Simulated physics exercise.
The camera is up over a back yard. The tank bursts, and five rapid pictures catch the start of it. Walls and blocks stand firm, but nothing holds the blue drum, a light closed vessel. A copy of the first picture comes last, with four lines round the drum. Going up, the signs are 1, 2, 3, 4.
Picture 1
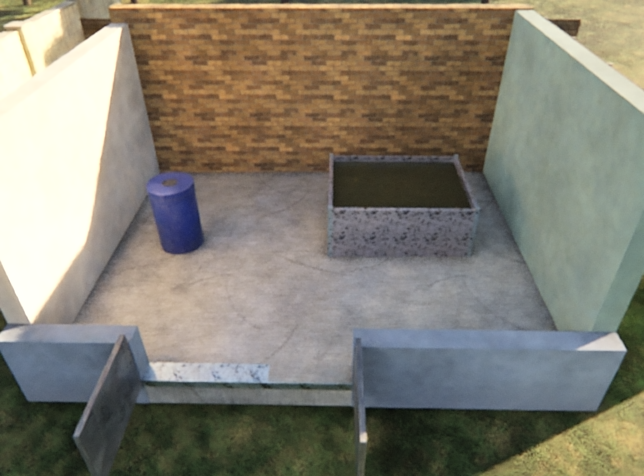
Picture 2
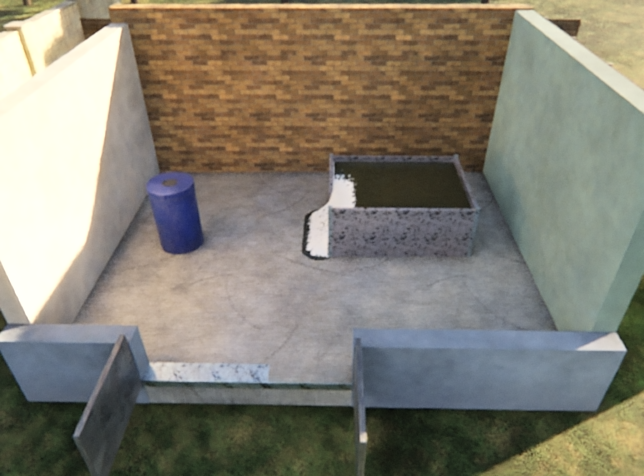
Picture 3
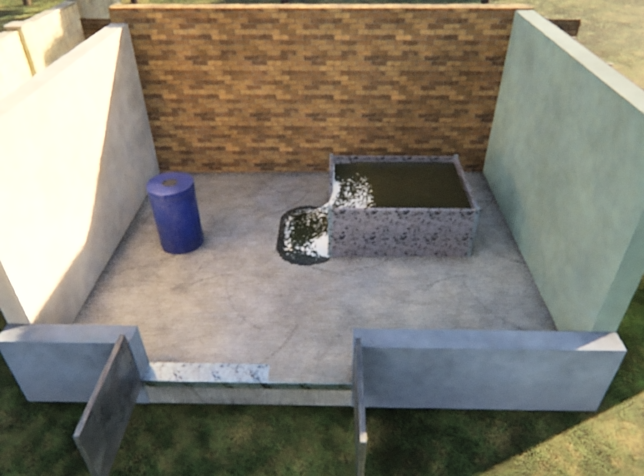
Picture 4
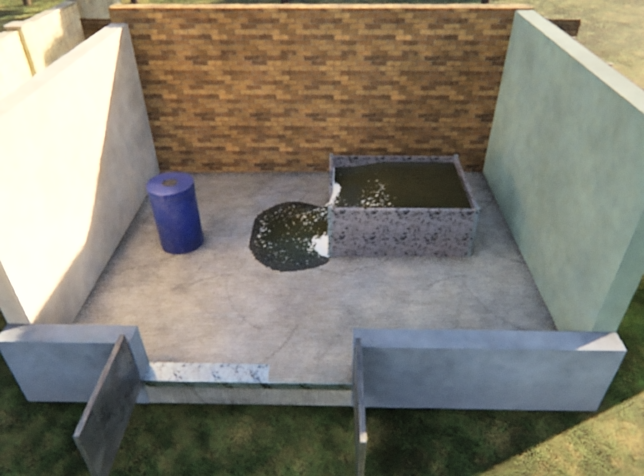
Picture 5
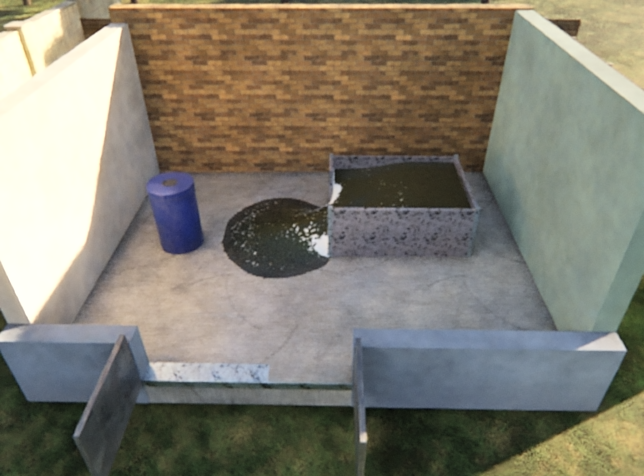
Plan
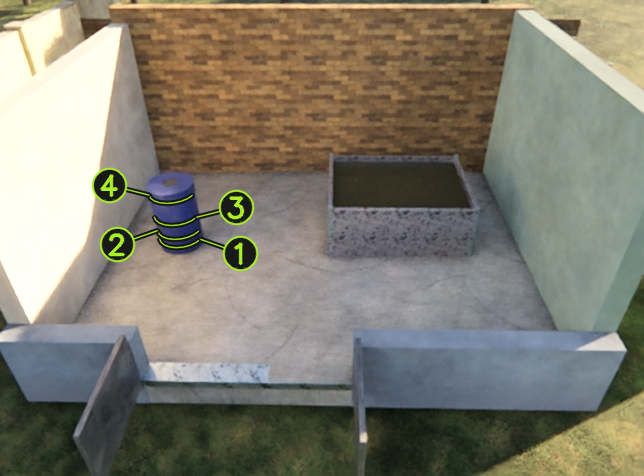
Dark water pouring from the left side of a full stone tank and spreading across a walled yard towards a blue drum.
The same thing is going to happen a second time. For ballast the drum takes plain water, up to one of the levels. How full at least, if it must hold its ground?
The answer is line 3.
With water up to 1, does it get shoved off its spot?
Yes, that goes wrong.
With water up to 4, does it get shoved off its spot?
No, not at all.
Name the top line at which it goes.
2.
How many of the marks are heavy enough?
Two of them.
In lime, 1 at (176, 247); 2 at (174, 239); 3 at (171, 225); 4 at (166, 203); from the bottom up 1, 2, 3, 4.
Choosing 1, it is pushed about 3 times its own width away.
Choosing 2, it is pushed about its own width away.
Choosing 3, it does not move.
Choosing 4, it does not move.
